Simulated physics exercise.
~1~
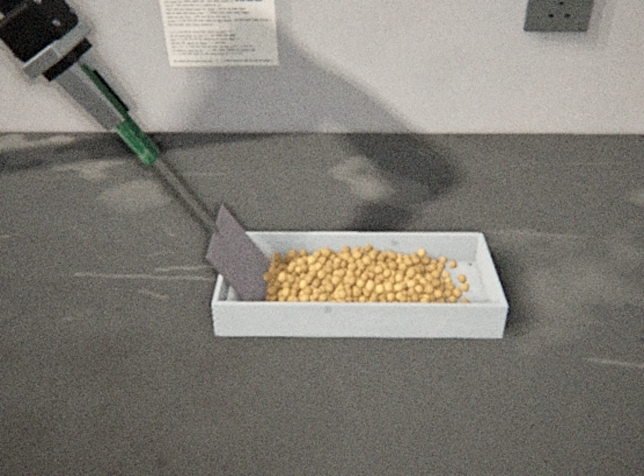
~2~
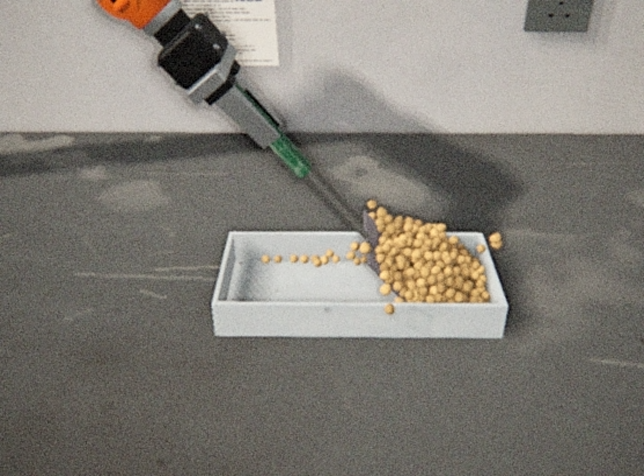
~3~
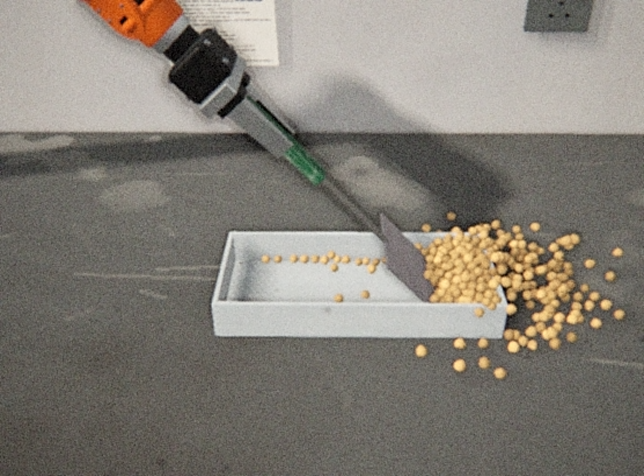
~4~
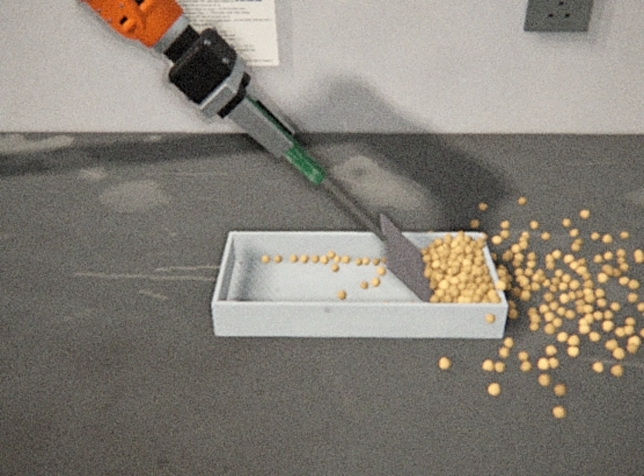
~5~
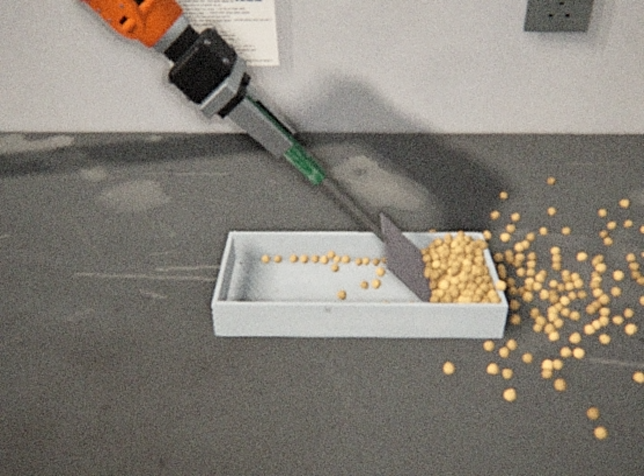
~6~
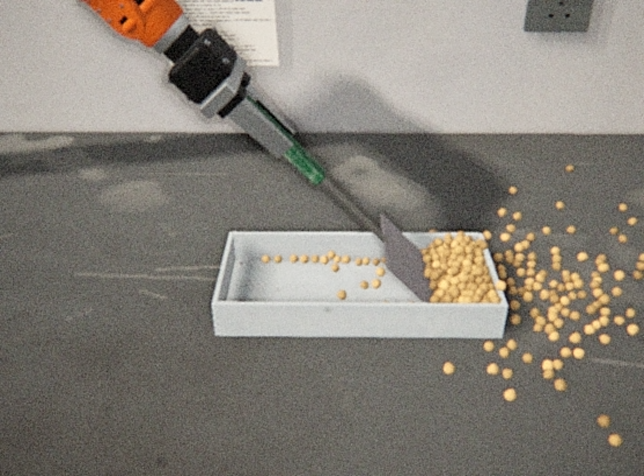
A robot arm with an orange and black body and a green-collared spatula reaches down from the upper left into a shallow white trough of tan dried chickpeas, seen from the front and slightly above on a dark grey surface before a pale wall. The blade starts at the left end and sweeps right, piling the chickpeas into a steep heap. As it nears the right end, many spill over the edge and scatter across the surface. The blade stops, holding the remaining heap against the end wall. Stray chickpeas roll farther right and settle, leaving a few behind the blade.
